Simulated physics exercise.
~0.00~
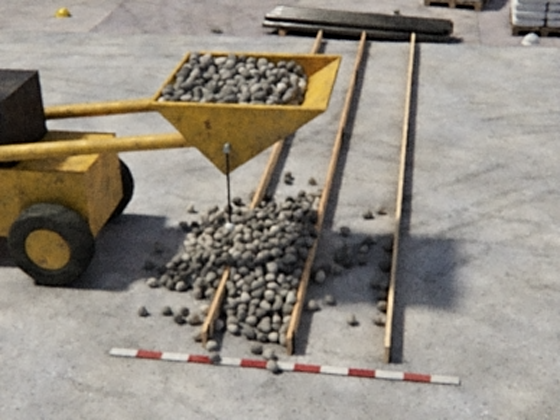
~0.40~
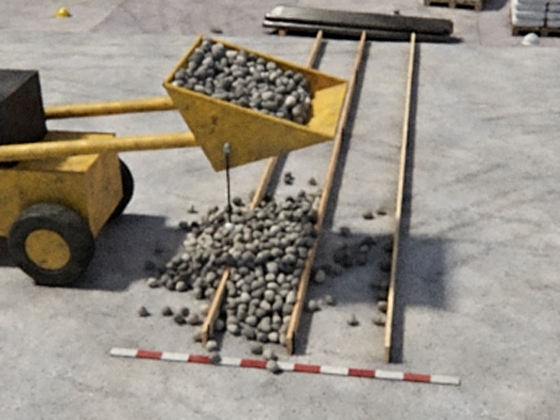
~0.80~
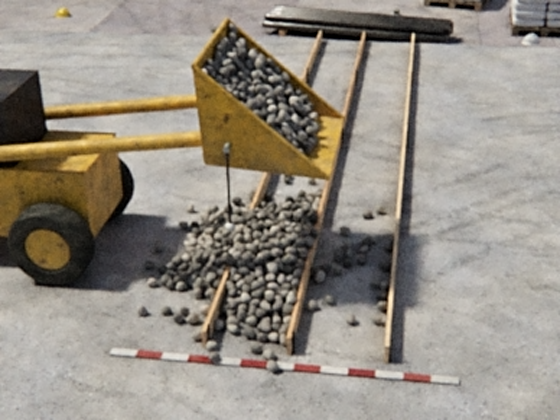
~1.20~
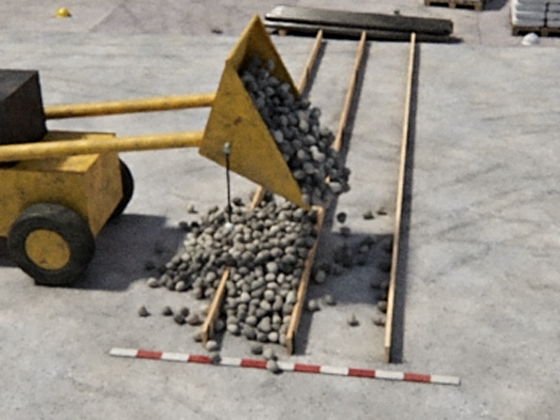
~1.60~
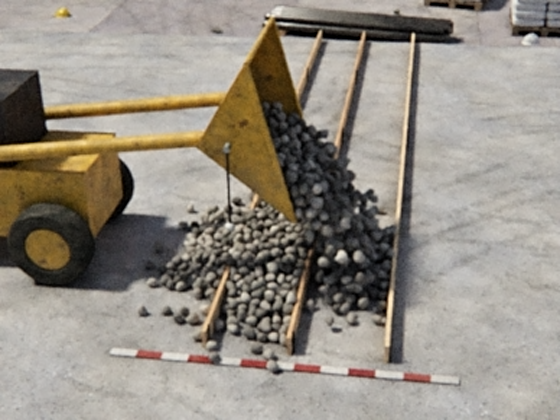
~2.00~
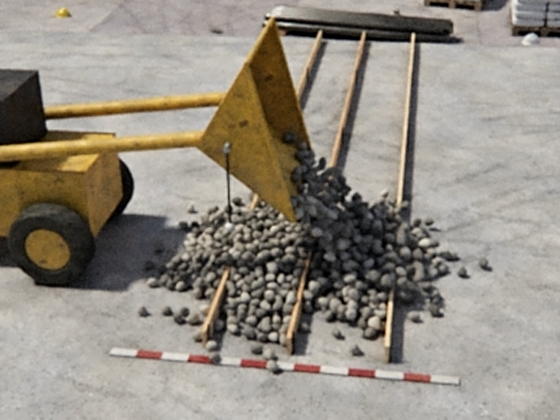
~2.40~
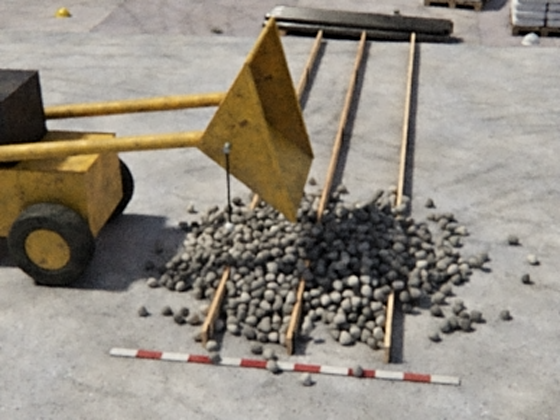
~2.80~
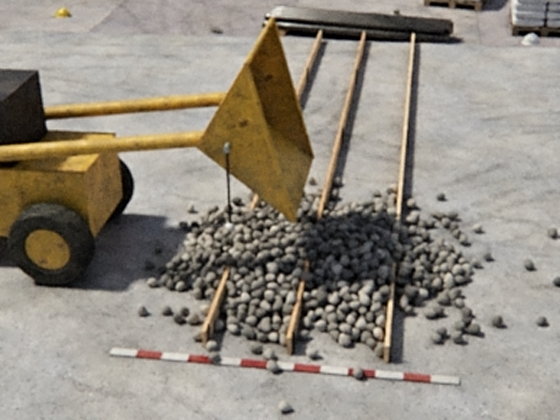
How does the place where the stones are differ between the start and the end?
At the start, many stones are up in the bucket and the rest lie in a heap mostly around the left and middle planks. At the end, they are all on the ground, reaching lower and farther right, with some beyond the right-hand plank.
